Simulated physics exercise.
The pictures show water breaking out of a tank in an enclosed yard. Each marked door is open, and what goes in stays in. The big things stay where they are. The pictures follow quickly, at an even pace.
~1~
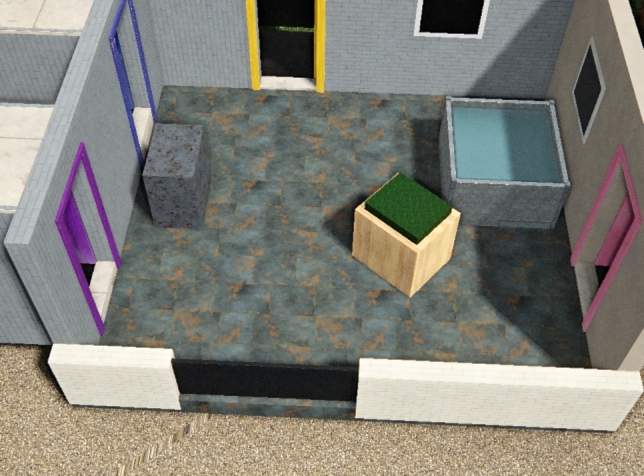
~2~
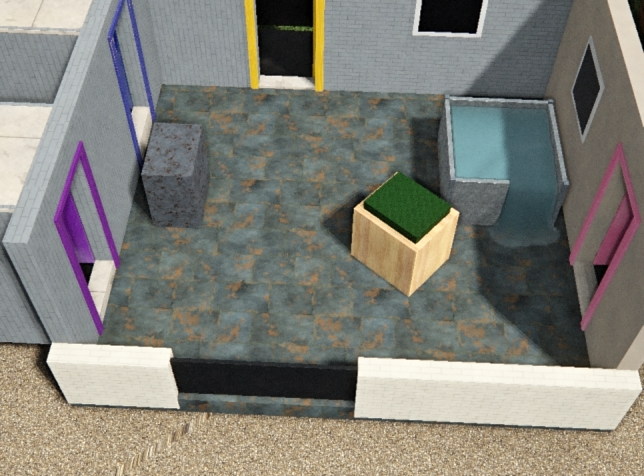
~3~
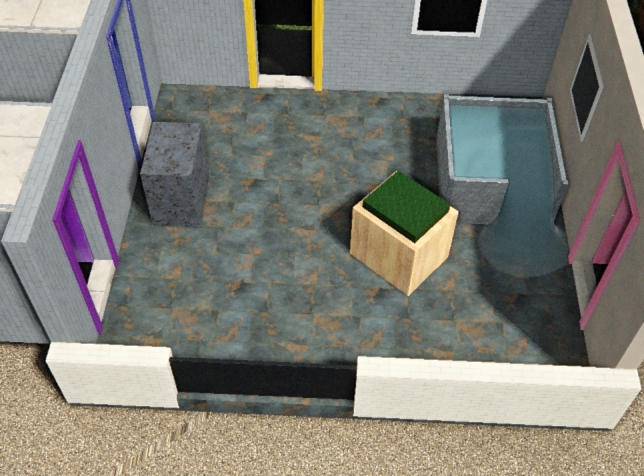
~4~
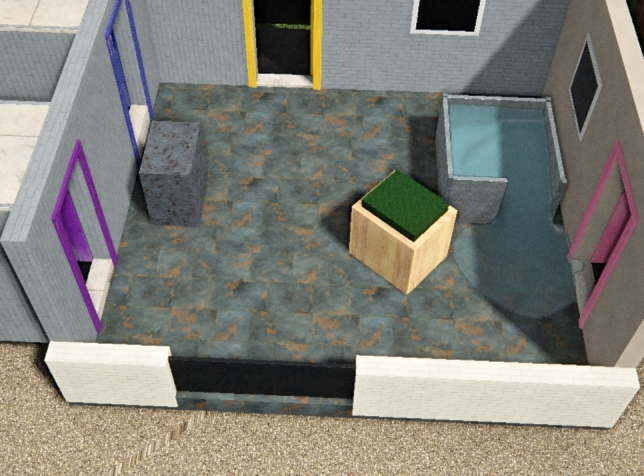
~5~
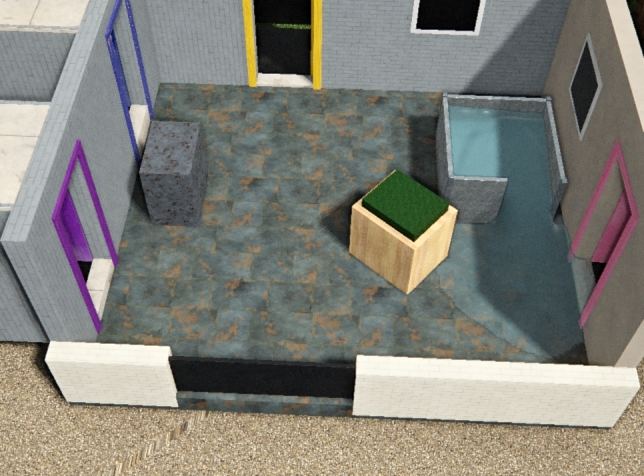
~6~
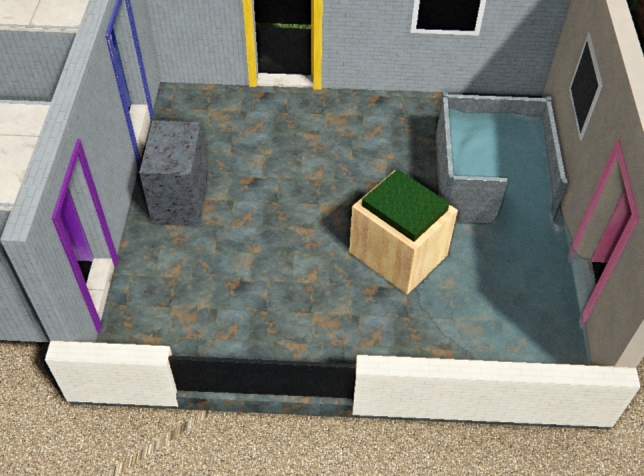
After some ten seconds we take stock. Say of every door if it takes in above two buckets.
In the end: The blue door holds within the limit; the yellow door holds within the limit; the pink door floods; the purple door holds within the limit.
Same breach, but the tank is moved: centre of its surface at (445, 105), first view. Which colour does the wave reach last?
I say the blue one.
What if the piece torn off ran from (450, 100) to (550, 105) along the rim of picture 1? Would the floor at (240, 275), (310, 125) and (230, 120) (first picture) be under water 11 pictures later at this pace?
In turn: Dry, awash, covered.
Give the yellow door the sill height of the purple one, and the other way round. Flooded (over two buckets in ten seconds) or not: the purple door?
Then: Purple passes that mark.
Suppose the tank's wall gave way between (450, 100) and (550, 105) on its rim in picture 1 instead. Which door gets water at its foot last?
It is the purple one.
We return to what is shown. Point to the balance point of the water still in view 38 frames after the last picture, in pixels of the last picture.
Around (330, 265).
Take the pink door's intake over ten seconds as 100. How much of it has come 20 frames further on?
Some 95 per cent.
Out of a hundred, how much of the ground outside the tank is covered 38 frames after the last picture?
I make it 65 per cent.
A moment on, water covers 20 % of the floor; the blue door not reached, the yellow door not reached, the pink door over two buckets in, the purple door not reached.
Next, water covers 25 % of the floor; the blue door not reached, the yellow door not reached, the pink door over two buckets in, the purple door not reached.
Then, water covers 50 % of the floor; the blue door not reached, the yellow door not reached, the pink door over two buckets in, the purple door wet at the sill, nothing in.
Later, water covers 65 % of the floor; the blue door wet at the sill, nothing in, the yellow door not reached, the pink door over two buckets in, the purple door under two buckets in.
In the end, water covers 95 % of the floor; the blue door wet at the sill, nothing in, the yellow door wet at the sill, nothing in, the pink door over two buckets in, the purple door under two buckets in.
